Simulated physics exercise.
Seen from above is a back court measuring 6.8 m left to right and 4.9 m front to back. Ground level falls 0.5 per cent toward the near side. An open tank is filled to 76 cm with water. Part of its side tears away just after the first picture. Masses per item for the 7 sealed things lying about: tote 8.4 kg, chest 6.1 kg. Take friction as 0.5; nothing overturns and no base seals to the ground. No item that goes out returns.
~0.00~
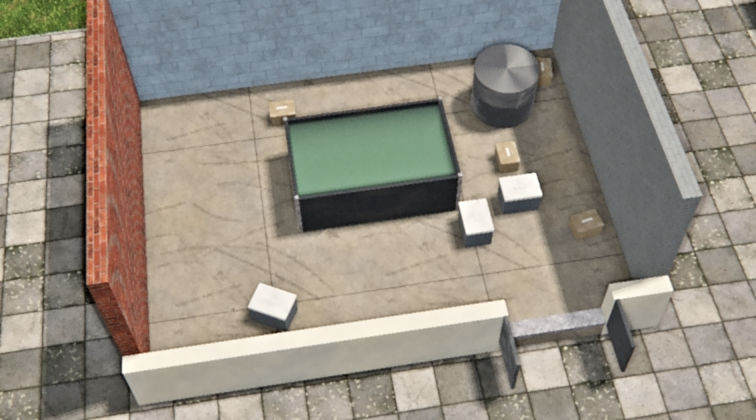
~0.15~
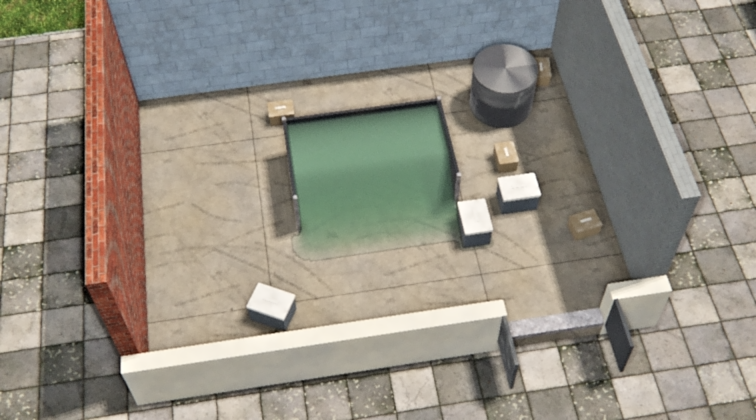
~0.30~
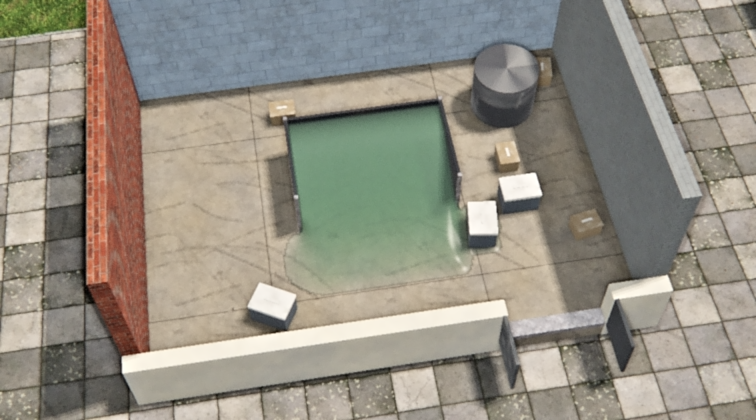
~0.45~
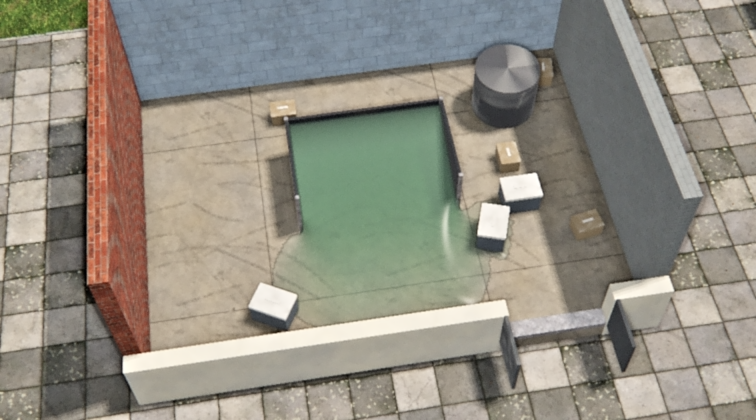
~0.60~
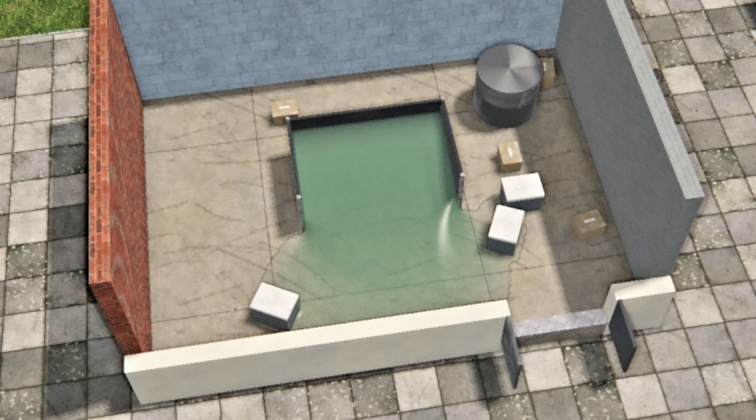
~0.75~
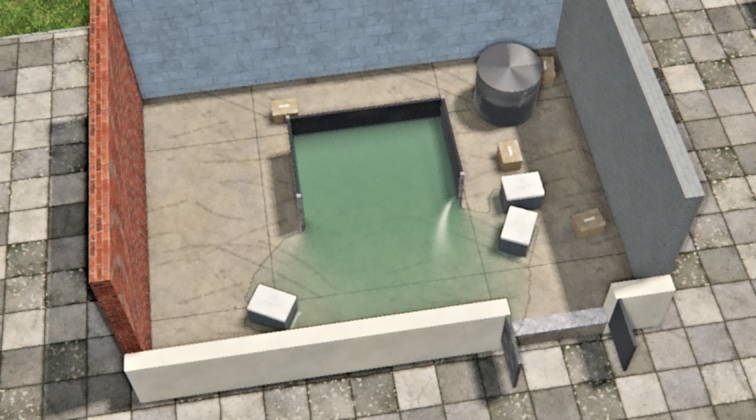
Open tank in a walled court losing its near side, green water spreading across the paving and pushing a white-topped chest rightward.
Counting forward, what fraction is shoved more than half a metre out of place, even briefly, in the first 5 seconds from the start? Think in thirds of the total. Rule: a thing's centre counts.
Looks like the middle band.
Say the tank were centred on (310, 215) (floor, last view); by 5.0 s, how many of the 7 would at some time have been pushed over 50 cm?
Count: 5.
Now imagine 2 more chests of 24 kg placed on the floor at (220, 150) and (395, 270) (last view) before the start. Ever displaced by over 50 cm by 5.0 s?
Taking them in turn, the first is below the mark and the second above the mark.
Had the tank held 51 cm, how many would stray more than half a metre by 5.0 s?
Result: 3.
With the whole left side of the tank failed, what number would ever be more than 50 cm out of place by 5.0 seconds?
Result: 4.
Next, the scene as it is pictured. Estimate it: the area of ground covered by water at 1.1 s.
Flooded: Near 12 m2.
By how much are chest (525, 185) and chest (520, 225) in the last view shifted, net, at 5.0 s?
In turn: 40 cm, 200 cm.
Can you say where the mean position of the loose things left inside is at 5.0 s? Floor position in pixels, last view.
Averaged position, last view: Near pixel (436, 134).
After 1.1 s 2 of 7 are over 50 cm from their spots; 0 afloat.
After 2.2 s 2 of 7 are over 50 cm from their spots; 1 afloat.
After 3.5 s 3 of 7 are over 50 cm from their spots; 3 afloat.
After 5.0 s 4 of 7 are over 50 cm from their spots, and 4 have been at some point; 3 afloat.
